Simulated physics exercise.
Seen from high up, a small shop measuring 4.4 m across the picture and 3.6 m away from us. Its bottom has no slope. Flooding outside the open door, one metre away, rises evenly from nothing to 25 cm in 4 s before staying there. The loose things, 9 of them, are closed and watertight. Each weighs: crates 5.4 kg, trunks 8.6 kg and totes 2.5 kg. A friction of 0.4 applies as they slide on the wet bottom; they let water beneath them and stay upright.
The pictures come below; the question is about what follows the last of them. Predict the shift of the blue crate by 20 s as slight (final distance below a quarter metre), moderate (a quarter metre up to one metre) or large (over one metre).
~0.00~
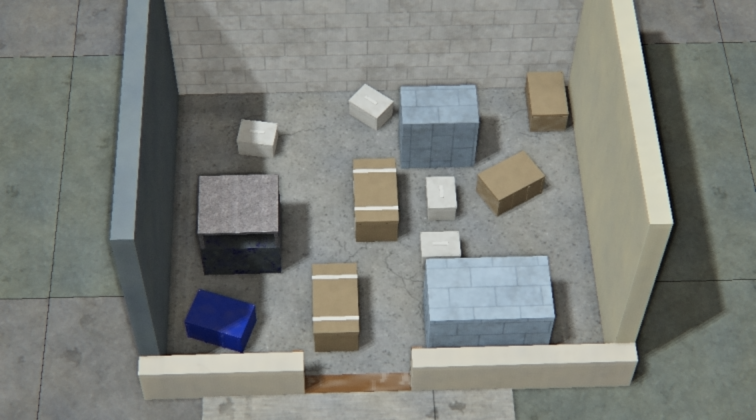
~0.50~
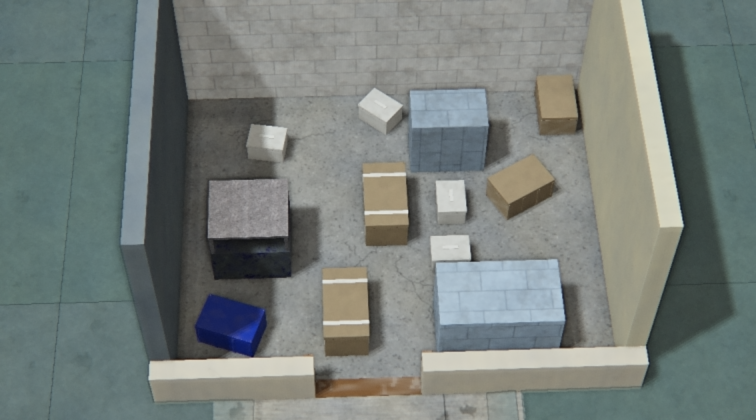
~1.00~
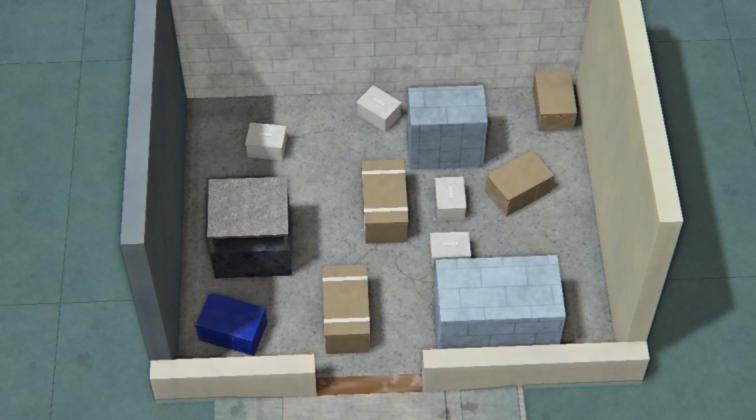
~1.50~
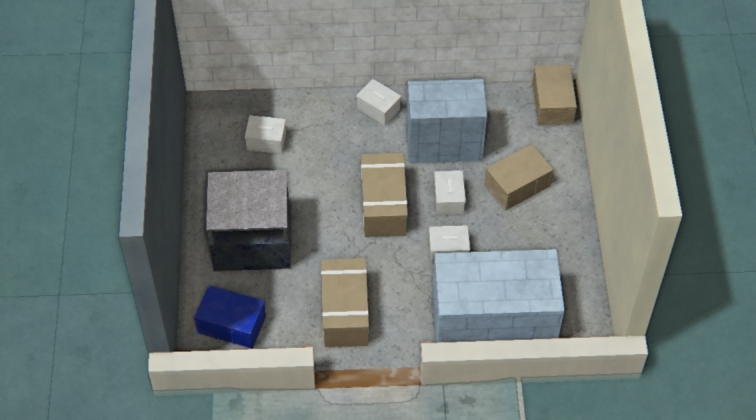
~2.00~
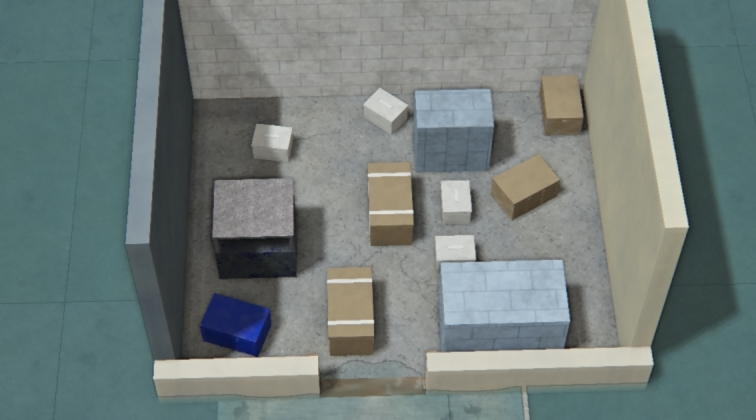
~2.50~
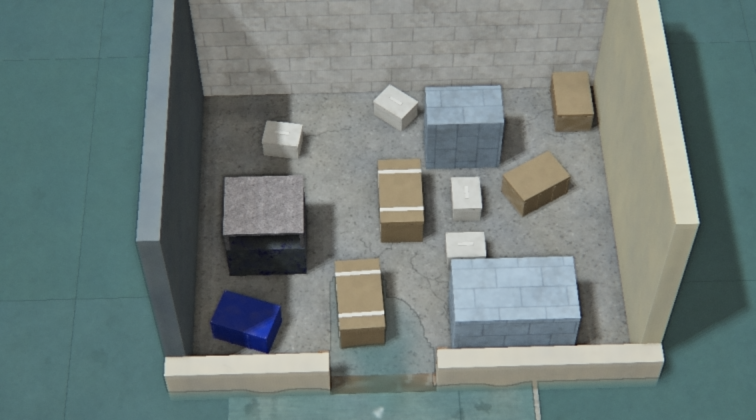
My guess: It's a long way from its start.
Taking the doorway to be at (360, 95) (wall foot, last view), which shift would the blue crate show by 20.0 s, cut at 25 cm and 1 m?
In that case the blue crate would have shifted a modest distance.
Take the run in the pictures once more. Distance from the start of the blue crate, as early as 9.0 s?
By that time, close to 30 cm.
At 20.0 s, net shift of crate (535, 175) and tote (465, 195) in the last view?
Shifts: 120 cm / 50 cm.
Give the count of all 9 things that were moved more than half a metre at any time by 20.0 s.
I get 9.
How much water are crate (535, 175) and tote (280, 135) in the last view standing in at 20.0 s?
I'd put it at 19 cm and 17 cm respectively.
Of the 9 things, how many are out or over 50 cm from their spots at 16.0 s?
By my reckoning, 8.
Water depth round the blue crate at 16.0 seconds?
I'd say around 23 cm.
After 4.0 s the blue crate is near (245, 314), 0.0 m from its start, aground; 1 afloat.
After 9.0 s the blue crate is near (262, 296), 0.3 m from its start, afloat; 8 afloat.
After 16.0 s the blue crate is near (373, 76), 3.2 m from its start, afloat; 9 afloat.
After 20.0 s the blue crate is near (229, 103), 2.5 m from its start, afloat; 9 afloat.
